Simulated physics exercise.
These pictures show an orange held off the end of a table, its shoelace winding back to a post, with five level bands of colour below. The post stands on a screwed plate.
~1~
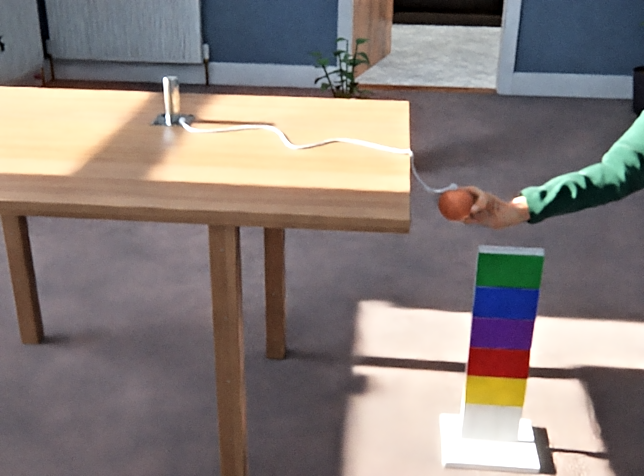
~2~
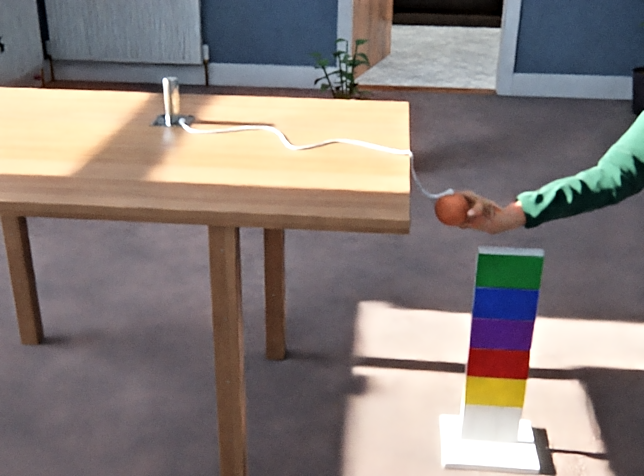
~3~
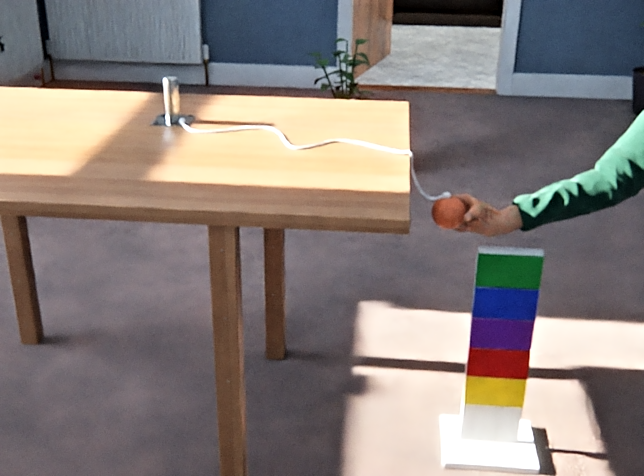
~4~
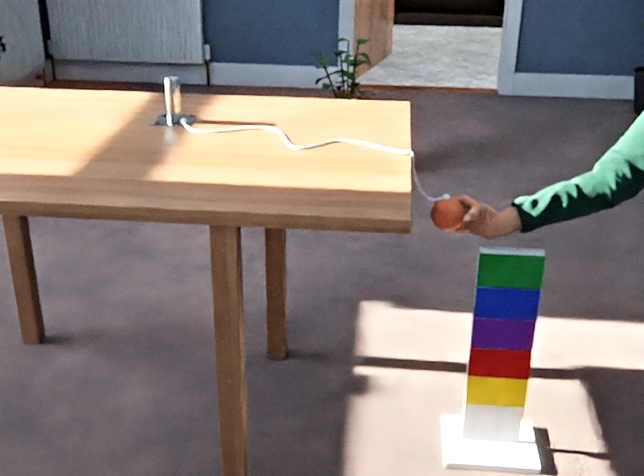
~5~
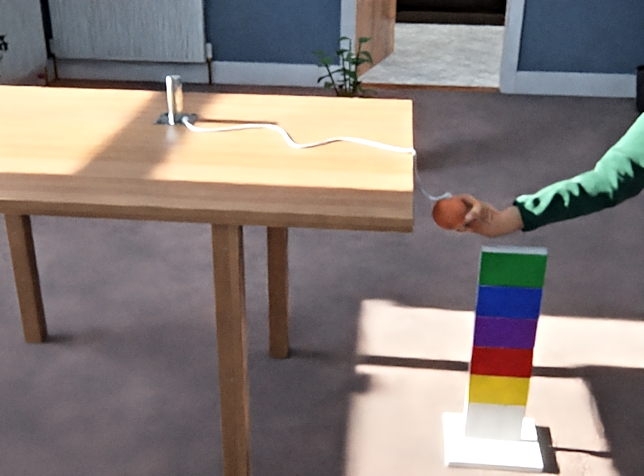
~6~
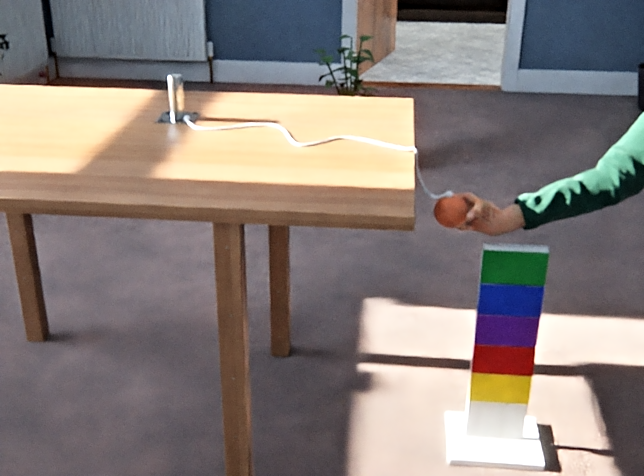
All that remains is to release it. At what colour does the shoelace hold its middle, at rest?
At blue.
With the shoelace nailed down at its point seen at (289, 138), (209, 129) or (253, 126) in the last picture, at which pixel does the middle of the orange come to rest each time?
About (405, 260), (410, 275) and (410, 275).
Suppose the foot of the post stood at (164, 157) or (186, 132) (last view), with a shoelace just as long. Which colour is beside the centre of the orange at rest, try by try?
Try by try: Purple; purple.
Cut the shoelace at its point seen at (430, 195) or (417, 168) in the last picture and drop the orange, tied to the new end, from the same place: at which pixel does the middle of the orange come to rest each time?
Try by try, around (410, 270) and (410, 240).
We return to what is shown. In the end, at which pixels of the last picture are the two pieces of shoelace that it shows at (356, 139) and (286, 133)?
About (415, 154), and the other about (319, 134).
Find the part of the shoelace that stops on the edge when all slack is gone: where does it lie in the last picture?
That spot is around (350, 138).
Early on, orange near (443, 289); level with blue.
Midway, orange near (384, 281); level with blue.
Near the end, orange near (418, 293); level with blue.
Finally, orange near (410, 291); level with blue. Its centre hangs level with the blue band.
